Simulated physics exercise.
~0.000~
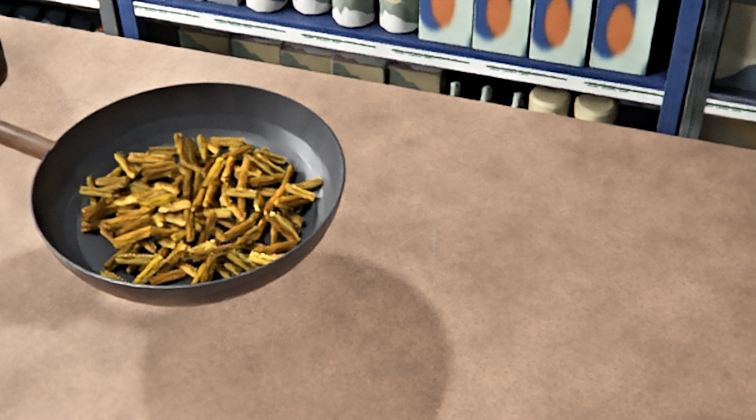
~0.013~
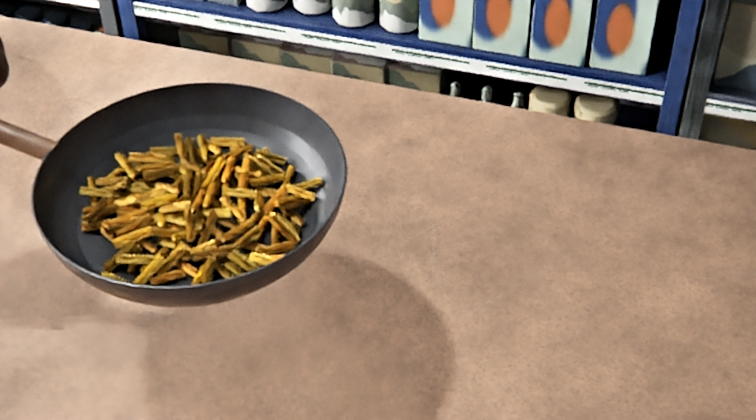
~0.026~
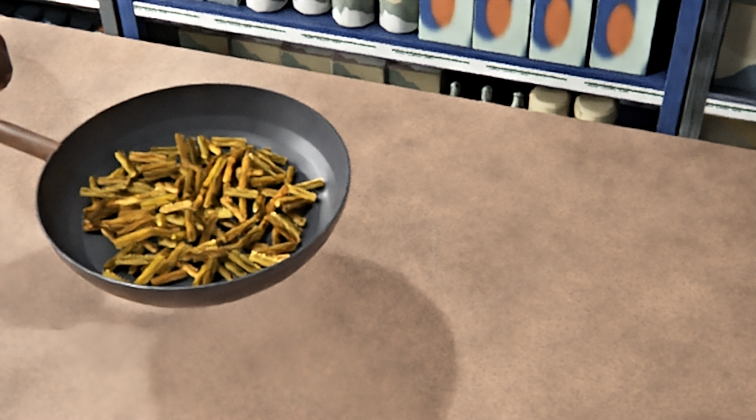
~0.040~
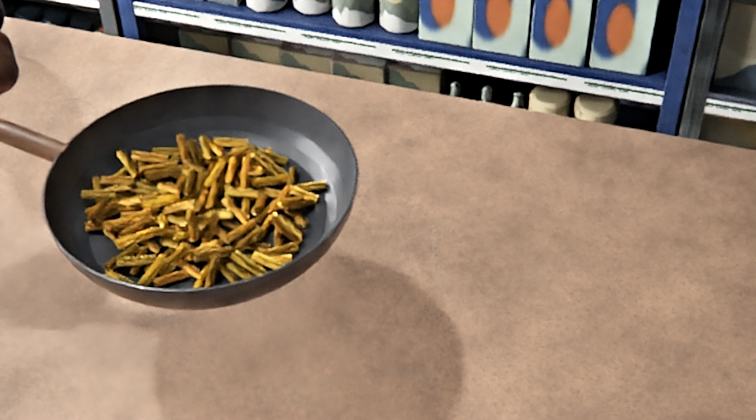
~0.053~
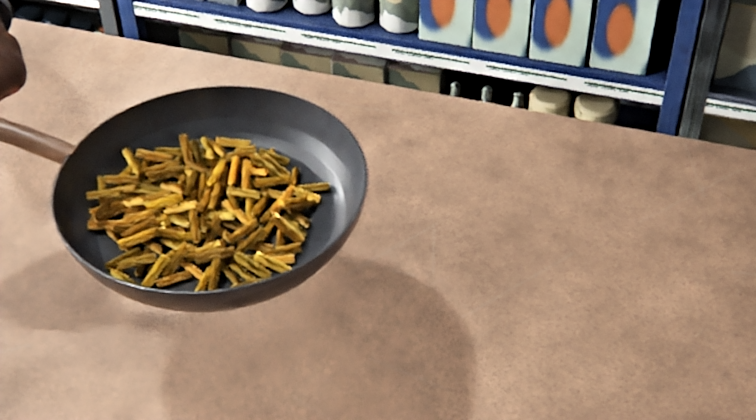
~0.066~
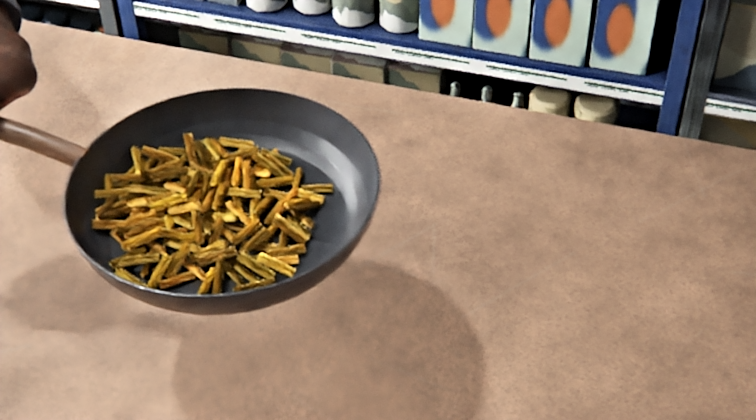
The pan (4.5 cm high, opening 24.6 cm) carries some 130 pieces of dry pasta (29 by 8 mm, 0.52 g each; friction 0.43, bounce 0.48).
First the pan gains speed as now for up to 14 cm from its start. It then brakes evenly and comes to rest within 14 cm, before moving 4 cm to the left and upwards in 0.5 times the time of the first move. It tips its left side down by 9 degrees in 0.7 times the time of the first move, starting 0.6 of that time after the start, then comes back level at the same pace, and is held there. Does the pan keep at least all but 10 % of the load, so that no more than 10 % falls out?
Yes: The losses stay capped at a tenth.
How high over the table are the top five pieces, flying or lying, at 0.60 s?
Height: Roughly 20 centimetres.
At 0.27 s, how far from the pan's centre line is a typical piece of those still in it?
It works out to about 5.5 centimetres.
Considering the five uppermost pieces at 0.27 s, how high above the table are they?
19 cm.
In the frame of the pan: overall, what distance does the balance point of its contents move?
It moves some 6.0 cm.
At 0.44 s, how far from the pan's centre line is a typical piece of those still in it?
It comes out at around 9.0 cm.
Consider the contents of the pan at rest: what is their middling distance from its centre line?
Median distance from the axis: Roughly 8.0 cm.
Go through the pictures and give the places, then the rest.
The first picture shows pan at (209, 289); tilt 0 degrees; moved 0.0 cm; leading edge at (336, 204); top of the load at (182, 150).
The second picture shows pan at (210, 290); tilt 0 degrees; moved 0.1 cm; leading edge at (338, 205); top of the load at (182, 150).
The third picture shows pan at (214, 291); tilt 0 degrees; moved 0.4 cm; leading edge at (342, 205); top of the load at (183, 150).
The fourth picture shows pan at (220, 293); tilt 0 degrees; moved 1.1 cm; leading edge at (349, 207); top of the load at (185, 151).
The fifth picture shows pan at (229, 295); tilt 0 degrees; moved 1.9 cm; leading edge at (359, 209); top of the load at (187, 151).
The sixth picture shows pan at (240, 299); tilt 0 degrees; moved 2.9 cm; leading edge at (372, 212); top of the load at (191, 151). Its speed is now 0.89 m/s.
After 0.27 s, tilt 4 degrees; pan 100 %; middle of all pieces near (496, 265).
After 0.44 s, tilt 7 degrees; pan 100 %; middle of all pieces near (599, 247).
Then, at 0.60 s, tilt 0 degrees; pan 100 %; middle of all pieces near (588, 259).
After 0.75 s, tilt 0 degrees; pan 100 %; middle of all pieces near (586, 260).
In the end, at 1.4 s, pan 100 %.
